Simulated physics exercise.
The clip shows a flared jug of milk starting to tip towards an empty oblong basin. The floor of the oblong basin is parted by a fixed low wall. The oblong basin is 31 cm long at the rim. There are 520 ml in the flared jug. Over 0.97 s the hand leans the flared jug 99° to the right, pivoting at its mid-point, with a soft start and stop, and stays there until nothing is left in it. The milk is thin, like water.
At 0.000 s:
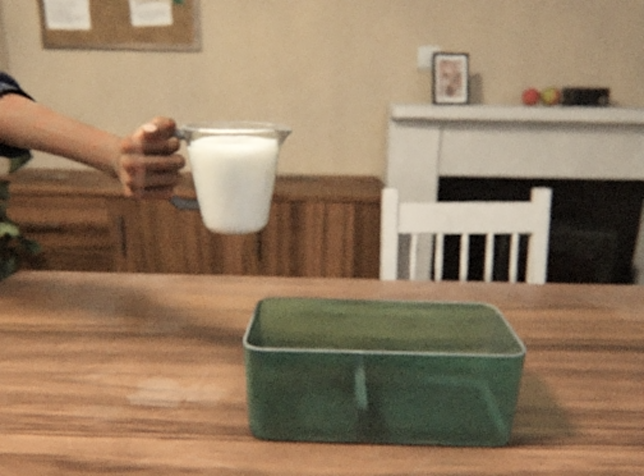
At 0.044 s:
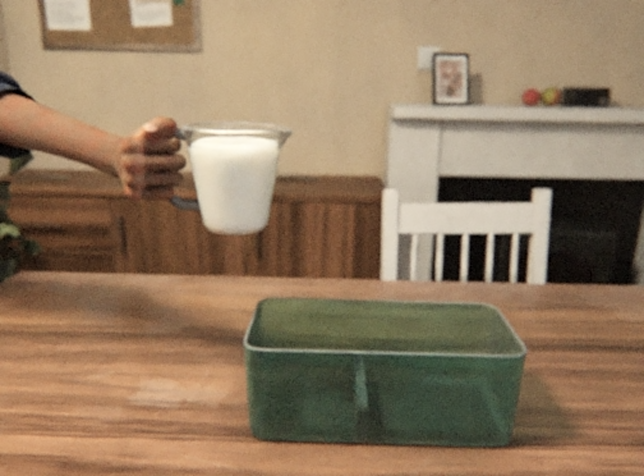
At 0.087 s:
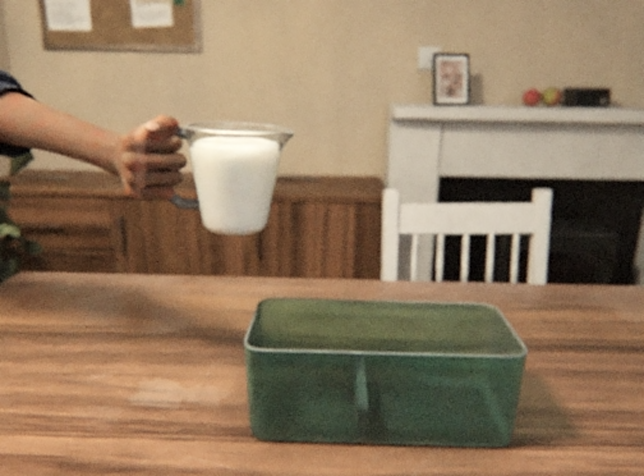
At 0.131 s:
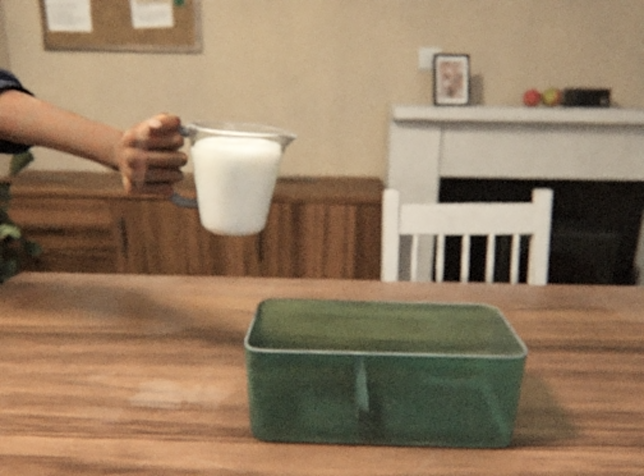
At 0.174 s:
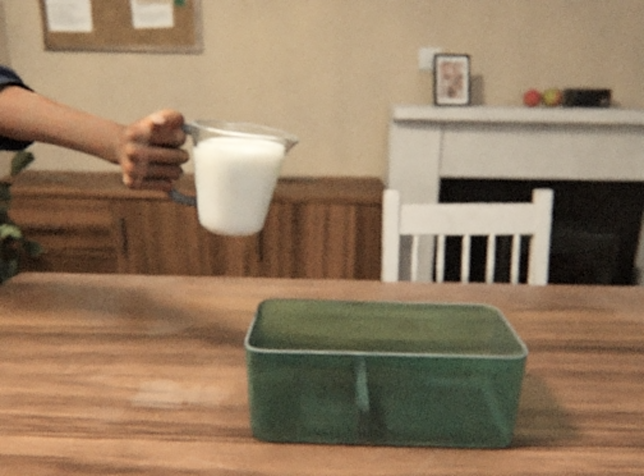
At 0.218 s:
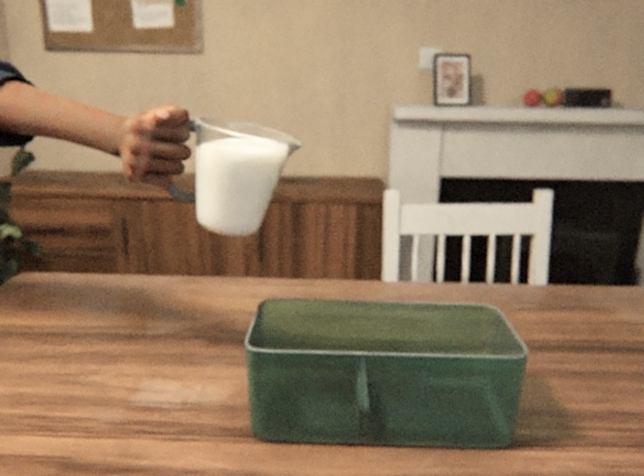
In a dining room, a hand holding a flared jug of milk above a green oblong basin, leaning it slightly right.
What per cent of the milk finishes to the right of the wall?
About 48 per cent.
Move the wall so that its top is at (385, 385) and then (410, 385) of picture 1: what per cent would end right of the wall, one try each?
In turn about 10 and 10 per cent.
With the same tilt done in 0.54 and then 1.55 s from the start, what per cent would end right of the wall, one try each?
In turn about 40 and 60 per cent.
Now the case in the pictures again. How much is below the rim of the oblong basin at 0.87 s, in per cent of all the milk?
About 52 per cent.
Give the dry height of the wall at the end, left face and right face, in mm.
Some 24 mm on the left and 30 mm on the right.
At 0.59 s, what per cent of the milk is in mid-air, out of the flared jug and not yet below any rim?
About 22 per cent.
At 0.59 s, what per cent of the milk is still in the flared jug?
Some 74 per cent.
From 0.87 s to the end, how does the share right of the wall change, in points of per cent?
It goes up by about 12.
After 0.59 s the tilt is 67° and 75 per cent is still to pour, 2 is left of the wall and 1 right of it.
After 0.87 s the tilt is 96° and 23 per cent is still to pour, 17 is left of the wall and 36 right of it.
After 1.16 s the tilt is 99° and 1 per cent is still to pour, 47 is left of the wall and 47 right of it.
After 1.47 s the tilt is 99° and 0 per cent is still to pour, 51 is left of the wall and 48 right of it.
In the end 51 per cent lies left of the wall, 48 right of it and 1 outside.
